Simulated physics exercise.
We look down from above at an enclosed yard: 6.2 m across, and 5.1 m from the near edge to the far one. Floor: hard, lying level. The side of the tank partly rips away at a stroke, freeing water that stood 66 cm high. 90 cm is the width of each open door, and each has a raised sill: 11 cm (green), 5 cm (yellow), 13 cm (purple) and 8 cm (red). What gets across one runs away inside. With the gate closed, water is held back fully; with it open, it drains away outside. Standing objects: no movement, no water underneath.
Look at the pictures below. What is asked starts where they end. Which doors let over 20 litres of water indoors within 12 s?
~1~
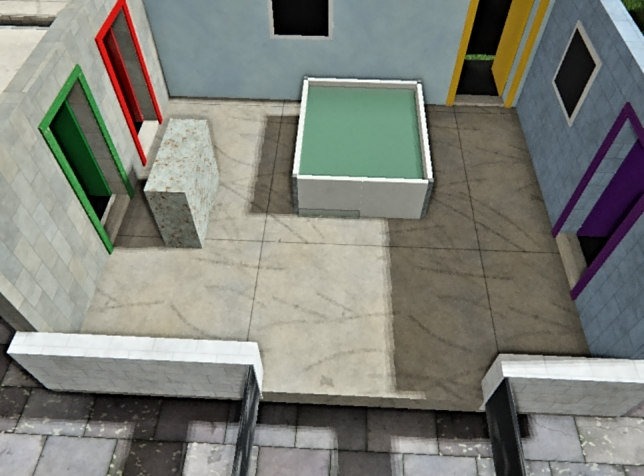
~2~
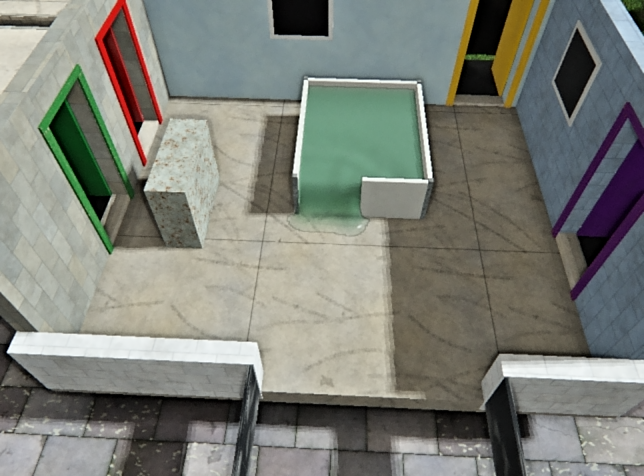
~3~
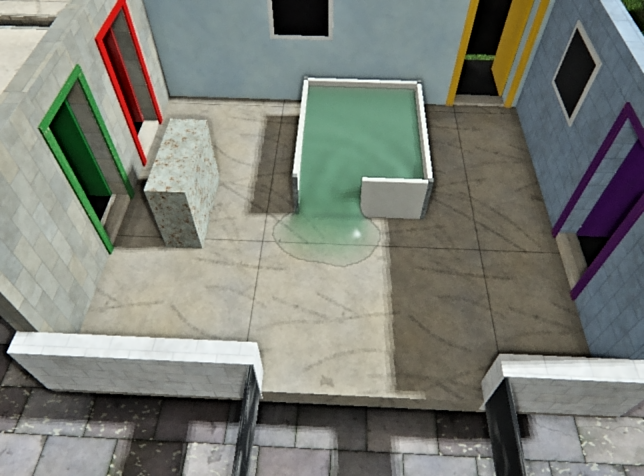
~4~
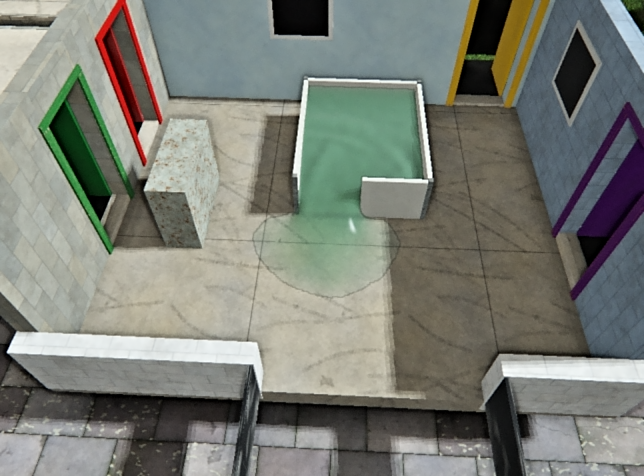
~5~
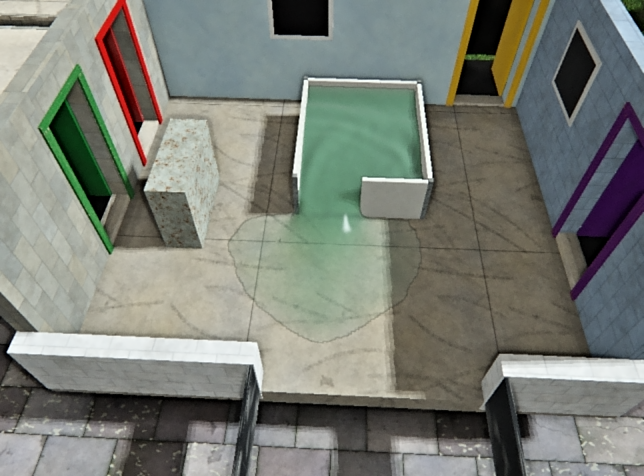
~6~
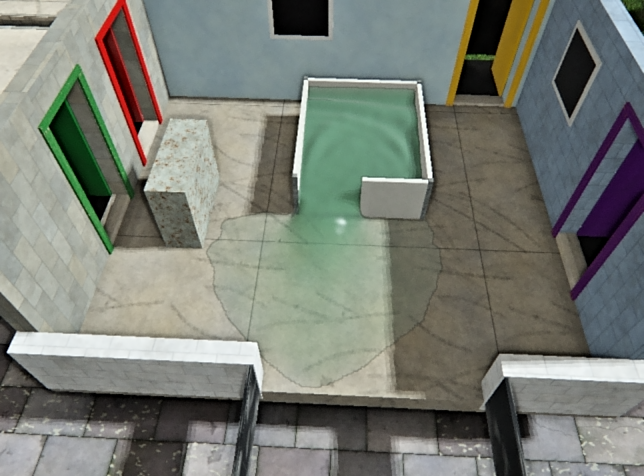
The green door: 20 litres or less, the yellow door: 20 litres or less, the purple door: 20 litres or less, the red door: 20 litres or less.
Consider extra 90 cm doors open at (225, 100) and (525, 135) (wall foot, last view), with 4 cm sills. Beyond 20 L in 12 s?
Result in order - more than that, then not enough.
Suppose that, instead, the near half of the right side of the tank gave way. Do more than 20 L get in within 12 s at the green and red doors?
The green door comes out less than that and the red door less than that.
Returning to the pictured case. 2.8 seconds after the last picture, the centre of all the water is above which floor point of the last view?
(311, 212).
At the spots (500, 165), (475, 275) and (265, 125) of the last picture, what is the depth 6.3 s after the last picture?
First 0 cm, then 1 cm, then 3 cm.
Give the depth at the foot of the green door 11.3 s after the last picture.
Around 5.0 cm there.
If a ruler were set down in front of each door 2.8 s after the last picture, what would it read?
Door by door in cm, green shows 6, yellow shows 0, purple shows 0, red shows 1.
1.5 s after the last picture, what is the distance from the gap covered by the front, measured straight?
It comes to some 3.8 metres.
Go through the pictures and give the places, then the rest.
The first frame shows the tank at (362, 130) is whole and still, 66 cm deep.
In the second frame, the front is at (291, 217), 0.6 m from the gap at (329, 200); 0.2 m2 of floor is under water; 66 cm left at the back of the tank.
In the third frame, the front is at (348, 260), 0.9 m from the gap at (329, 203); 0.9 m2 of floor is under water; 66 cm left at the back of the tank.
In the fourth frame, water pours out at (329, 203) and has run 1.3 m, to (343, 290); typically 7 cm deep outside, 66 cm at the tank's back.
In the fifth frame, water pours out at (329, 203) and has run 2.0 m, to (317, 335); typically 5 cm deep outside, 66 cm at the tank's back.
In the sixth frame, the front is at a hidden place, 2.5 m from the gap at (329, 203); 4.8 m2 of floor is under water; 60 cm left at the back of the tank.
Then, 0.7 s after the last picture water covers 30 % of the floor and is deepest (38 cm) near (324, 218); green door not reached, yellow door not reached, purple door not reached, red door not reached.
Then, 1.5 s after the last picture water covers 35 % of the floor and is deepest (39 cm) near (85, 362); green door not reached, yellow door not reached, purple door not reached, red door not reached.
Then, 2.8 s after the last picture water covers 45 % of the floor and is deepest (22 cm) near (324, 218); green door 6 cm at the sill, 0 L in, yellow door not reached, purple door not reached, red door not reached.
Then, 6.3 s after the last picture water covers 65 % of the floor and is deepest (12 cm) near (168, 104); green door 6 cm at the sill, 0 L in, yellow door not reached, purple door 2 cm at the sill, 0 L in, red door 6 cm at the sill, 0 L in.
Then, 11.3 s after the last picture water covers 80 % of the floor and is deepest (8 cm) near (168, 104); green door 5 cm at the sill, 0 L in, yellow door 4 cm at the sill, 0 L in, purple door 1 cm at the sill, 0 L in, red door 6 cm at the sill, 0 L in.
